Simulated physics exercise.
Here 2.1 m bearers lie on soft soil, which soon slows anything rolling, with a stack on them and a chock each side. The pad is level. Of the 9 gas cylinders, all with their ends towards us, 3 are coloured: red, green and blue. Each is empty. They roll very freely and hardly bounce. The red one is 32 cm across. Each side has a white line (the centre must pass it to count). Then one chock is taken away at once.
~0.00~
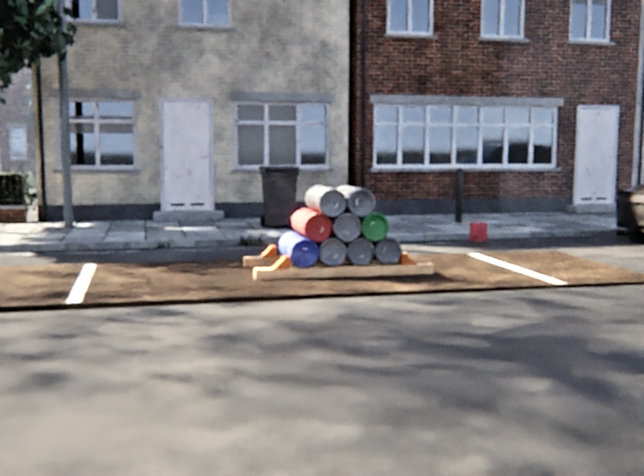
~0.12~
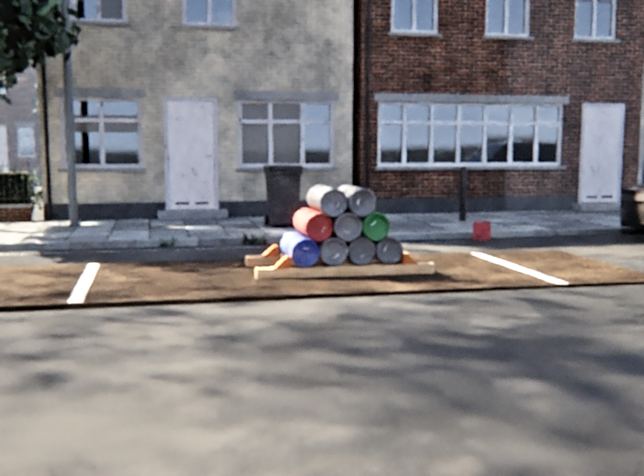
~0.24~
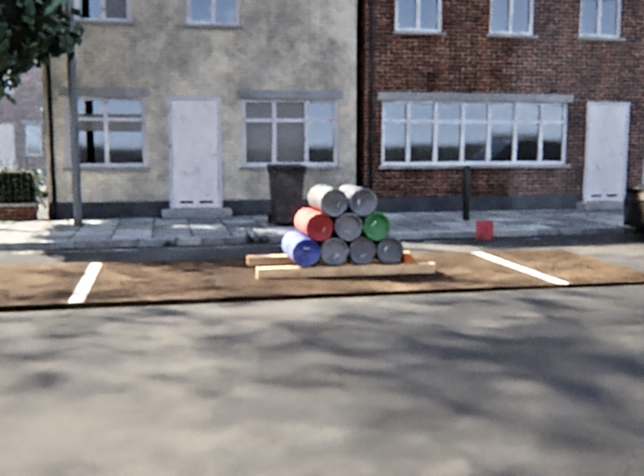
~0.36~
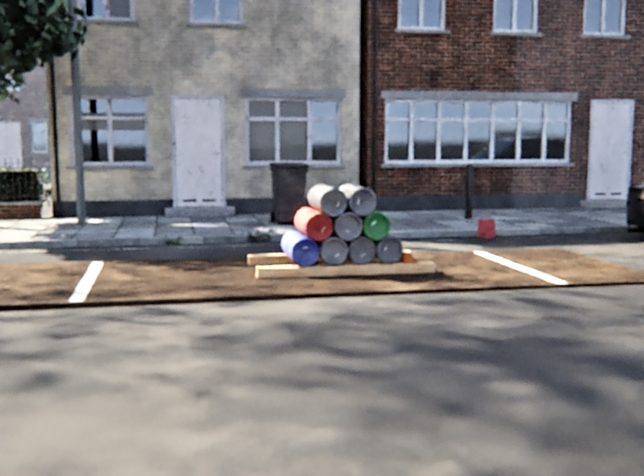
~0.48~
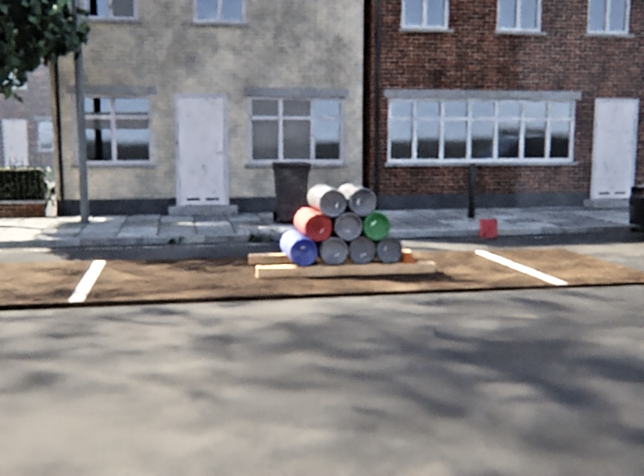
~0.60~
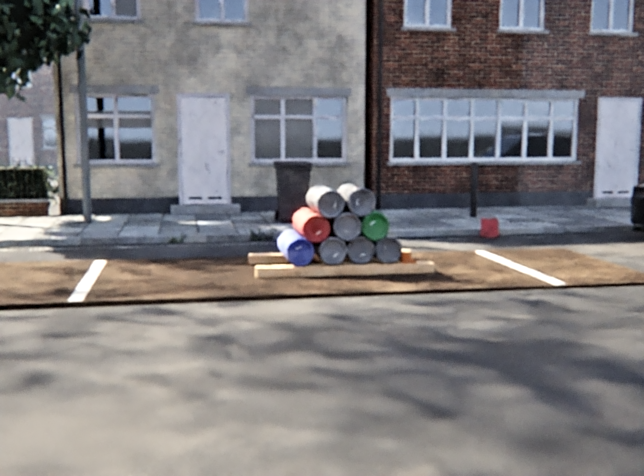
Almost nothing moves except the camera, which drifts very slightly so that the houses behind slide a little to the right, and the orange chocks, which go from the ends of the wooden bearers early on. Seen from across a sunlit street, nine cylinders sit stacked on brown soil between two white lines, red and green in the middle row, blue at bottom left, the others grey. The stack stays in its pyramid, the blue one shifting barely, if at all, to the left.
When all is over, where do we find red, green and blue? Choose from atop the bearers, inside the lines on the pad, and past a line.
The red one ends inside the lines on the pad; the green one ends atop the bearers; the blue one ends inside the lines on the pad.
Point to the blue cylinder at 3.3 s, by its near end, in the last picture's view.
Near (184, 266).
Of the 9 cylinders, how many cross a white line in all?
The count is 0.
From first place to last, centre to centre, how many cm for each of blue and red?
Moved: Blue 140, red 130.
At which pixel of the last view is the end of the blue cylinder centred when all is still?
At about (179, 266).
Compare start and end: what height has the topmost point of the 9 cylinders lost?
About 30 cm.
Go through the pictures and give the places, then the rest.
Red at (319, 228), green at (375, 227), blue at (304, 254); both chocks in; lines at (81, 286) and (523, 271); the pad is level; 4 of the 9 form the bottom row, in the first frame.
Red at (320, 228), green at (377, 227), blue at (306, 253), in the second frame.
Red at (321, 228), green at (377, 227), blue at (306, 253); left chock gone, in the third frame.
Red at (320, 228), green at (377, 226), blue at (305, 253), in the fourth frame.
Red at (319, 228), green at (377, 227), blue at (303, 252), in the fifth frame.
Red at (317, 229), green at (376, 227), blue at (300, 253); lines at (87, 283) and (525, 270), in the sixth frame.
After 1.8 s, red is on the bearers, 50 cm from the bearers' left end, rolling left; green is up on others, 70 cm from the bearers' right end; blue is off the bearers, 155 cm short of the left line, rolling left; 0 past a line.
After 3.3 s, red is off the bearers, 175 cm short of the left line, rolling left; blue is off the bearers, 105 cm short of the left line; no change for green; 0 past a line.
At rest (6.2 s), red is off the bearers, 130 cm short of the left line; green is up on others, 70 cm from the bearers' right end; blue is off the bearers, 95 cm short of the left line; 0 past a line.
